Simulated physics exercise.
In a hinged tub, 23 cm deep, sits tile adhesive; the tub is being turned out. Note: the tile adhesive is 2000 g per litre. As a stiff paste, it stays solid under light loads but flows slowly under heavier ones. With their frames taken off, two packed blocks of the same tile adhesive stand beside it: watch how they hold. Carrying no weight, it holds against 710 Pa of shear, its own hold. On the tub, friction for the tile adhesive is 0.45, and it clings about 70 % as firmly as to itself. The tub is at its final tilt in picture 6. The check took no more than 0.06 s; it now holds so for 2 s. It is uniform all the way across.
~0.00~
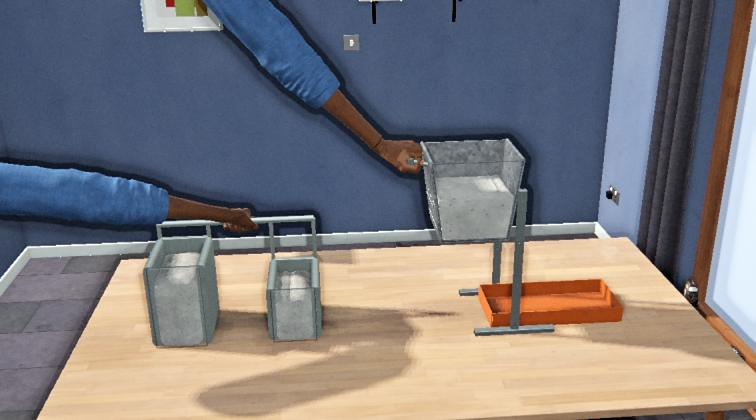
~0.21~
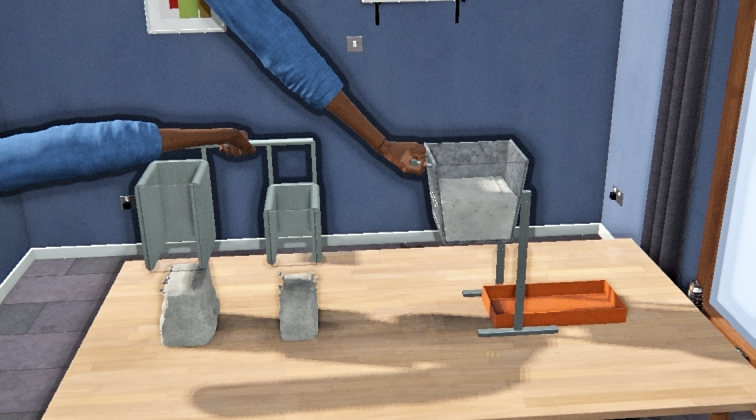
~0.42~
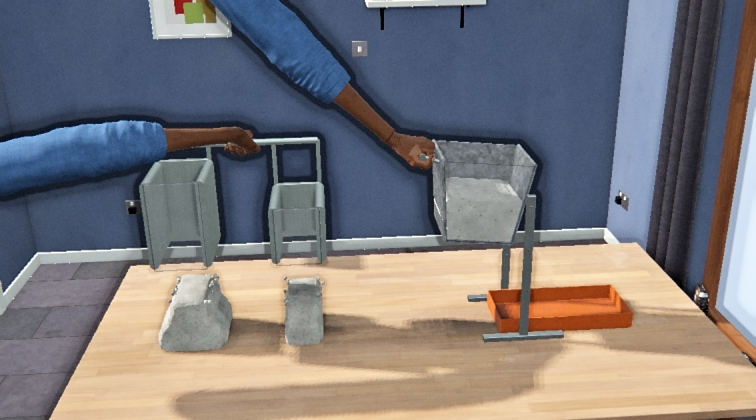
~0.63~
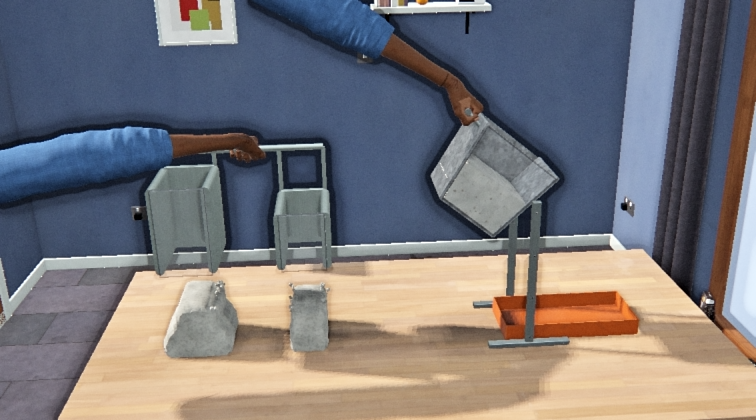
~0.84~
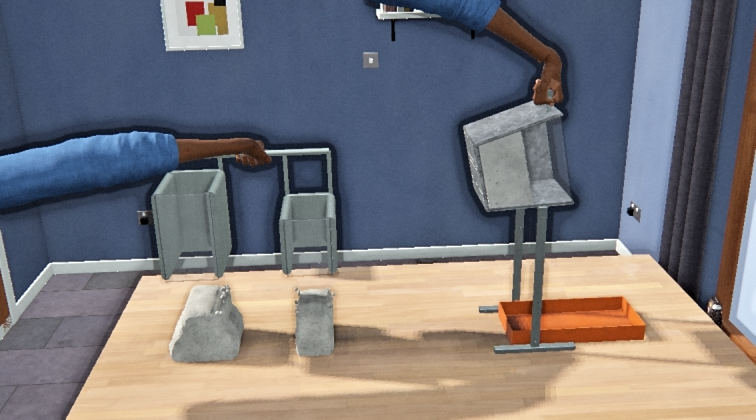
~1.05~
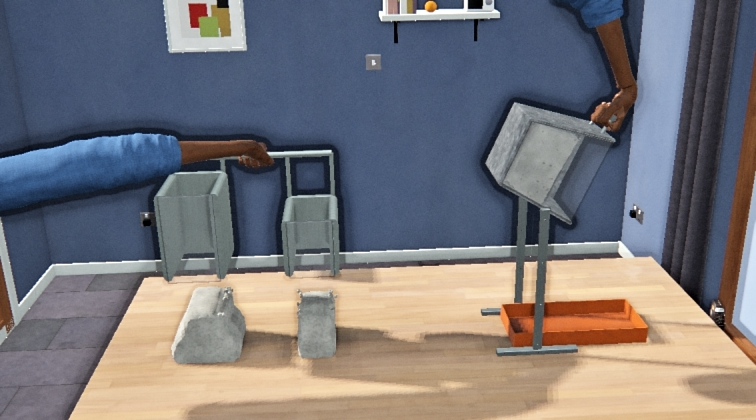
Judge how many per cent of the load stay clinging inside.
I would put it at about 0 percent.
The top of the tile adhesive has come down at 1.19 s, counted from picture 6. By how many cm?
I reckon it's close to 10 cm.
After 1.19 s, the tub is at 114 degrees and holds 94 %.
After 1.36 s, the tub is at 114 degrees and holds 23 %.
After 1.53 s, the tub is at 114 degrees and holds 0 %.
After 1.70 s, the tub is at 114 degrees and holds 0 %.
After 3.05 s, at the end, the tub is at 114 degrees and holds 0 %.
